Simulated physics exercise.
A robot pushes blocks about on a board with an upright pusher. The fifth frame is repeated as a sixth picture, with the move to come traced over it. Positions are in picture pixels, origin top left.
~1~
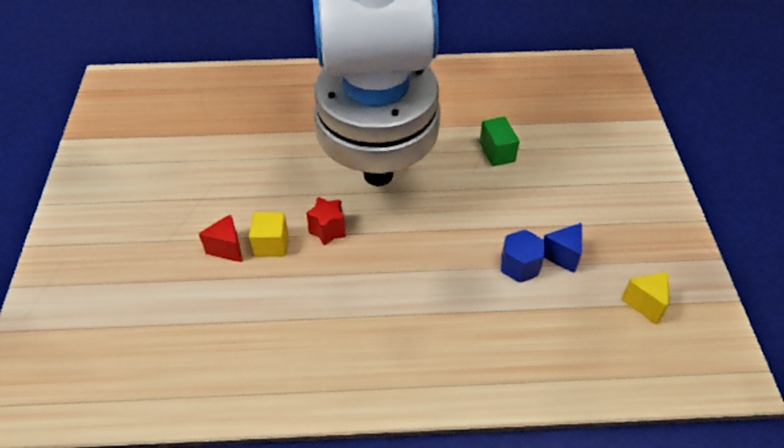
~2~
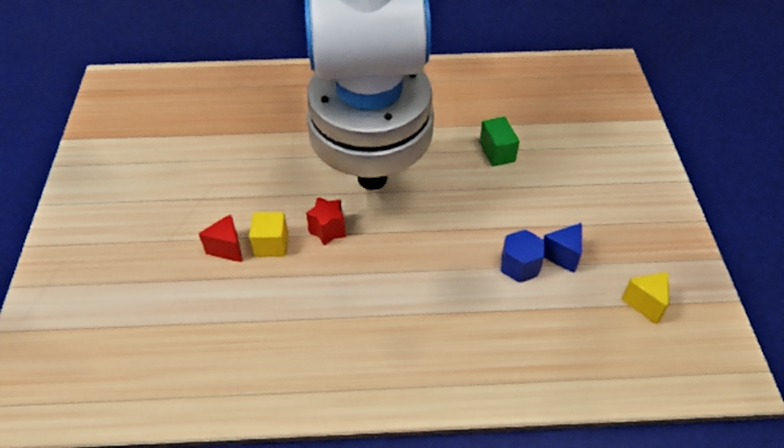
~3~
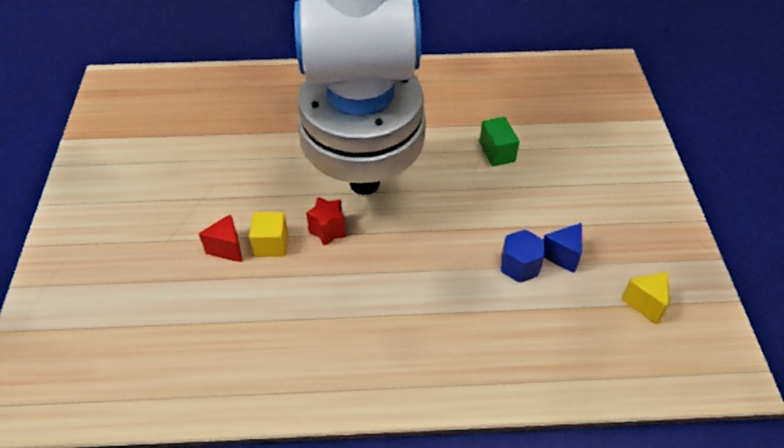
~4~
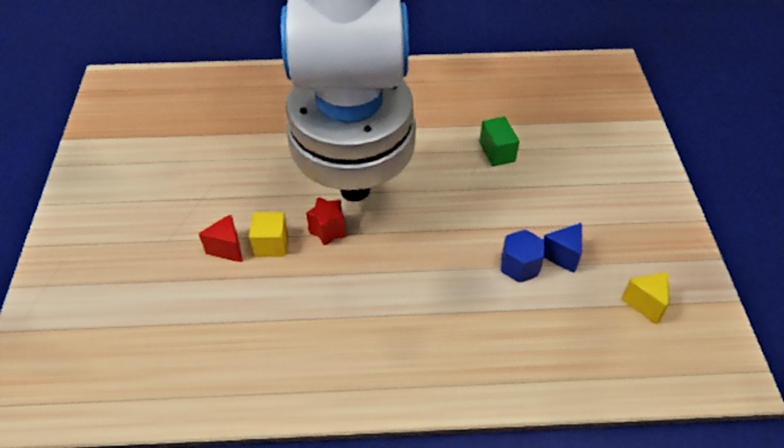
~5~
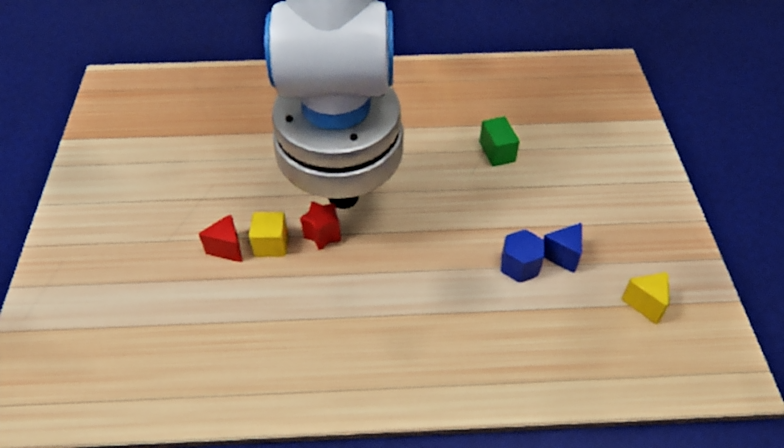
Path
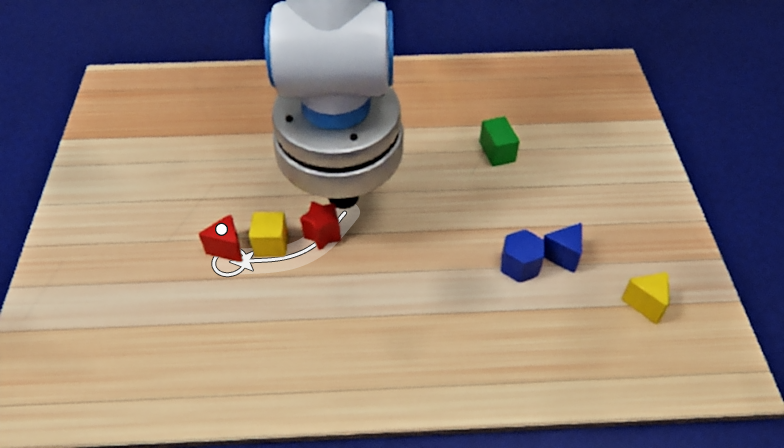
A white and grey robot arm with blue trim hangs over a pale wooden board on a dark blue surface, seen from above at an angle. A red triangular block, a yellow cube and a red star sit left of centre, with a green block at upper right and two blue blocks and a yellow triangle lower right. The arm glides slowly left and toward the viewer, its dark tip nudging the star slightly left, while the other blocks and the camera stay still.
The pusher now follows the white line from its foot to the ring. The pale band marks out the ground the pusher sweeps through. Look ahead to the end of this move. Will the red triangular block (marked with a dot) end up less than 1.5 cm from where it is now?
I'd say no.
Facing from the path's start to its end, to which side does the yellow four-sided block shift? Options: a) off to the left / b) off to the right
My pick is b.
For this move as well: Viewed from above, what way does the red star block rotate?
Counter-clockwise, from overhead.
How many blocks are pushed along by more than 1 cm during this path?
There will be three or more blocks that move more than 1 cm.
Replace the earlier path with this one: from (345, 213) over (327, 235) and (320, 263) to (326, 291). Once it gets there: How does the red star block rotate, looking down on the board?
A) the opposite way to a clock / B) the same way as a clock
Letter B.
Path on the board, from (345, 213) via (318, 242) and (277, 259), ending at (230, 262); the dot is on the red triangular block.
What follows on the original path. One third of the way, pusher at (315, 229); yellow four-sided block at (263, 226), turned 15° clockwise; red star block at (294, 242), turned 30° clockwise.
Two thirds of the way, pusher at (273, 245); red triangular block at (211, 229); yellow four-sided block at (247, 225), turned 30° clockwise; red star block at (264, 264).
At the end, pusher at (225, 247); red triangular block at (194, 225); yellow four-sided block at (222, 216), turned 65° clockwise; red star block at (258, 266), turned 20° anticlockwise.
